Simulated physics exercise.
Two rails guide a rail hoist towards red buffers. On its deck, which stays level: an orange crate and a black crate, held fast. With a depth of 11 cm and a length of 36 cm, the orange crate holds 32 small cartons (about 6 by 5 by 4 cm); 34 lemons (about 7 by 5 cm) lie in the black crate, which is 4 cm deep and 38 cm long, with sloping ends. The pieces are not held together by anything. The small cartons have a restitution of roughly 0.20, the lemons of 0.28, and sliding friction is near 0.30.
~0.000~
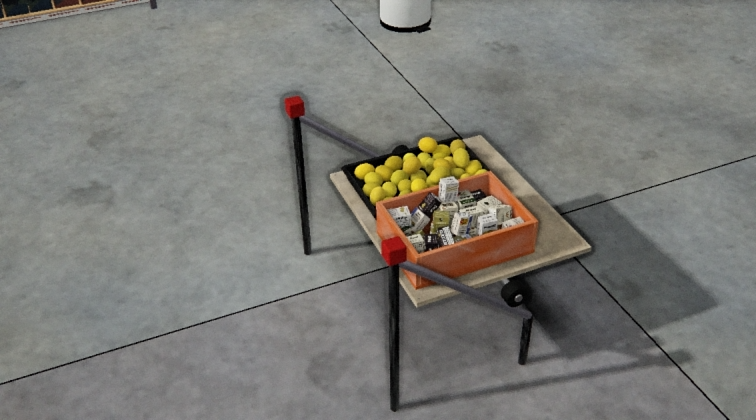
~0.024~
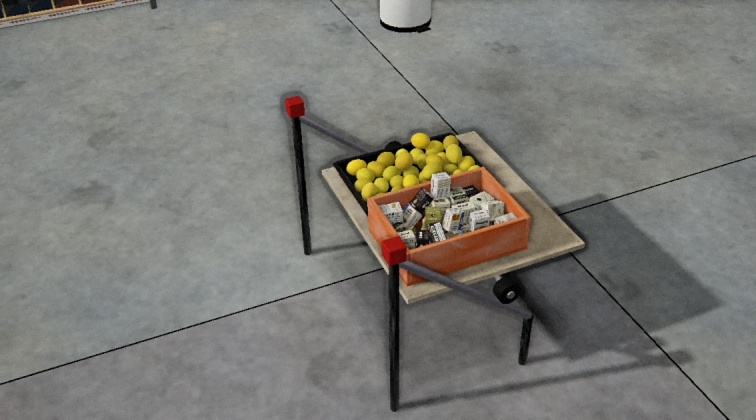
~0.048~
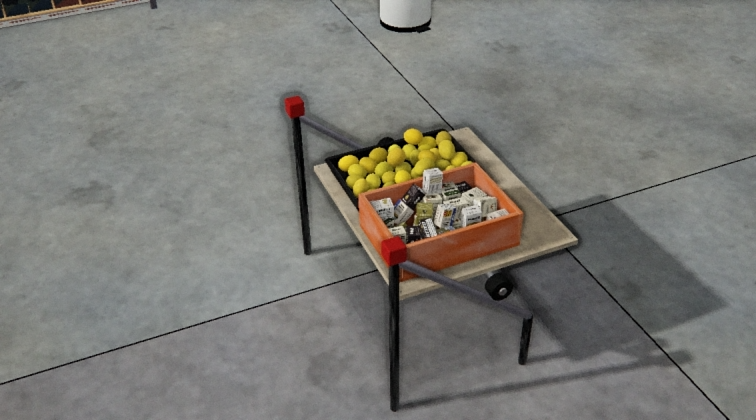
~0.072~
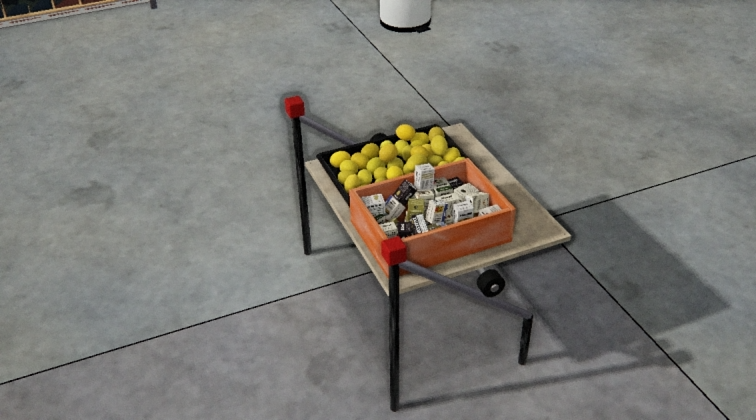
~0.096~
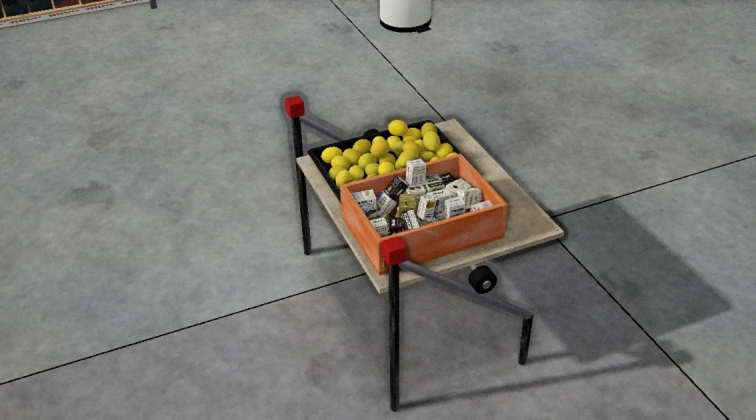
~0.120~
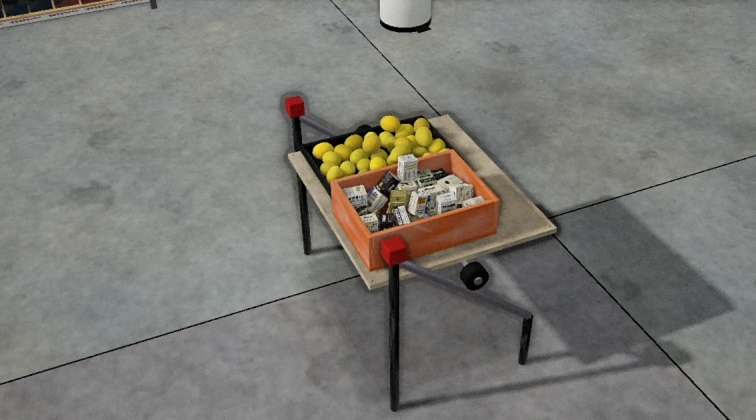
The clip opens on a wooden deck on two sloping rails with red end blocks, carrying an orange crate of small cartons beside a black crate of lemons. The deck slides slowly and steadily up the rails toward the red blocks, shifting a short way left, with both crates and their contents riding along.
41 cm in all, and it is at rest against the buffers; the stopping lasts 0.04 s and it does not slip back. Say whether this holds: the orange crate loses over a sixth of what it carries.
It does not hold.
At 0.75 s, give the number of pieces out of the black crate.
For the black crate, some 8.
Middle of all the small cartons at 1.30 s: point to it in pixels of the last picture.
In the last view, the centre sits near (336, 188).
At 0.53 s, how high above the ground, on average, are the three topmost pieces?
Some 74 cm up.
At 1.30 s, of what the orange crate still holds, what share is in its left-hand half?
I'd put it at around 70 percent.
After 0.25 s, the buffers are touched.
After 0.37 s, 0 of 32 out of the orange crate and 1 of 34 out of the black crate.
After 0.53 s, 0 of 32 out of the orange crate and 6 of 34 out of the black crate.
After 0.75 s, 0 of 32 out of the orange crate and 9 of 34 out of the black crate.
When it is over (at 1.30 s), 0 of 32 out of the orange crate and 9 of 34 out of the black crate. Asked share, 0 of 32, 0 per cent.
